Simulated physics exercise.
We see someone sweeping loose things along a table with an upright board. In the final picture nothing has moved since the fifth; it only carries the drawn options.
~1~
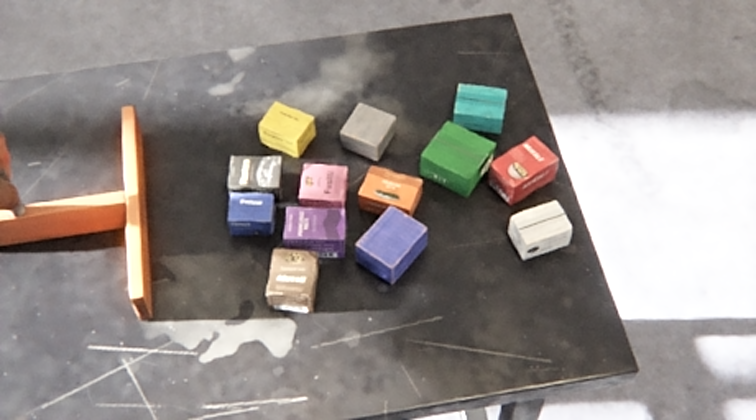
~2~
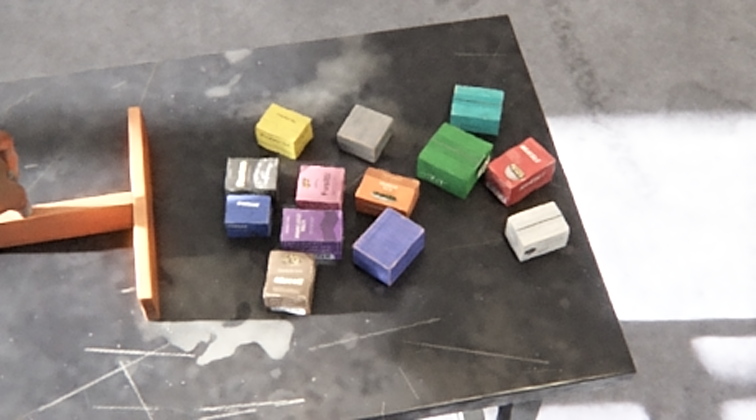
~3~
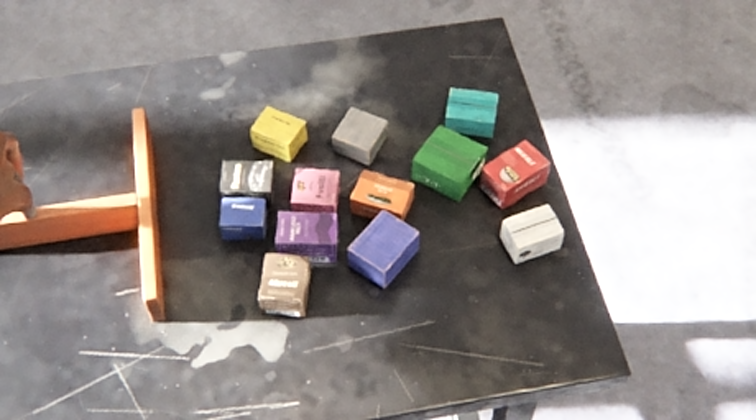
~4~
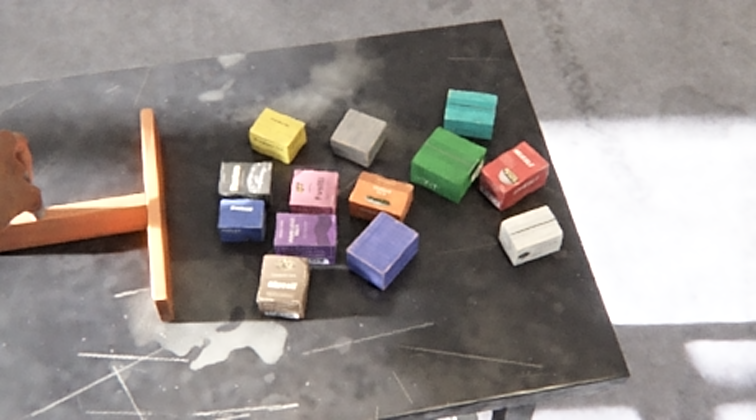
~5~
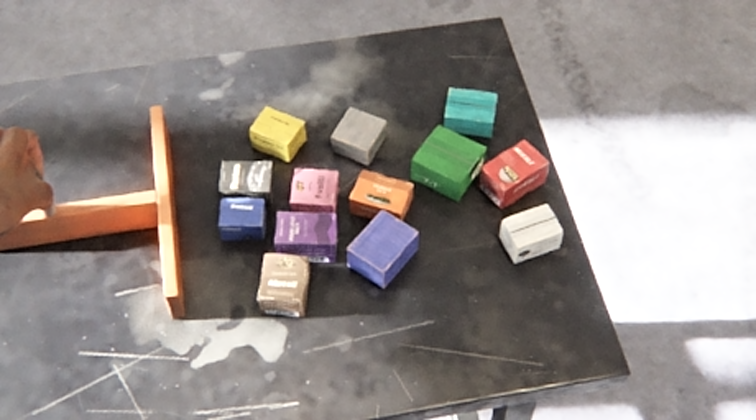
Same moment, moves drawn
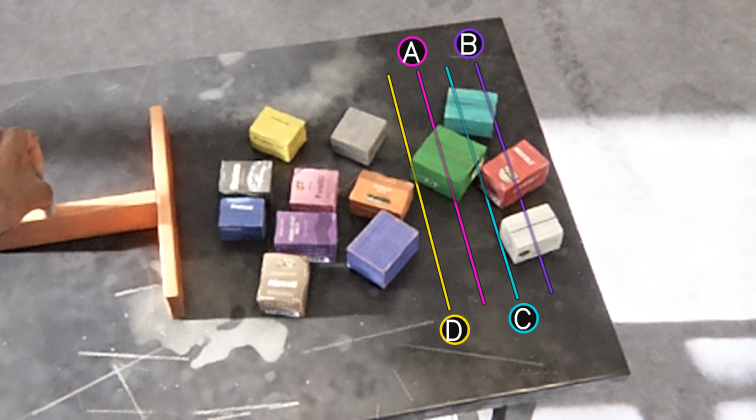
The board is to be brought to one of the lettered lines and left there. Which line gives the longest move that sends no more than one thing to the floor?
It should halt at D.
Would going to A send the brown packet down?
No.
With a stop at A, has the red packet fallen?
Yes.
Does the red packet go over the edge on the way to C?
Yes.
On the copy, A at (448, 178); B at (511, 169); C at (479, 173); D at (416, 183).
On D. First, board (254, 181); brown packet (300, 283); yellow packet (283, 134).
Then, board (344, 168); green box (458, 157); orange packet (469, 209).
Finally, board (412, 158); red packet (556, 168); white box (577, 231); none fallen.
By contrast, A drops two; B drops nine; C drops six.
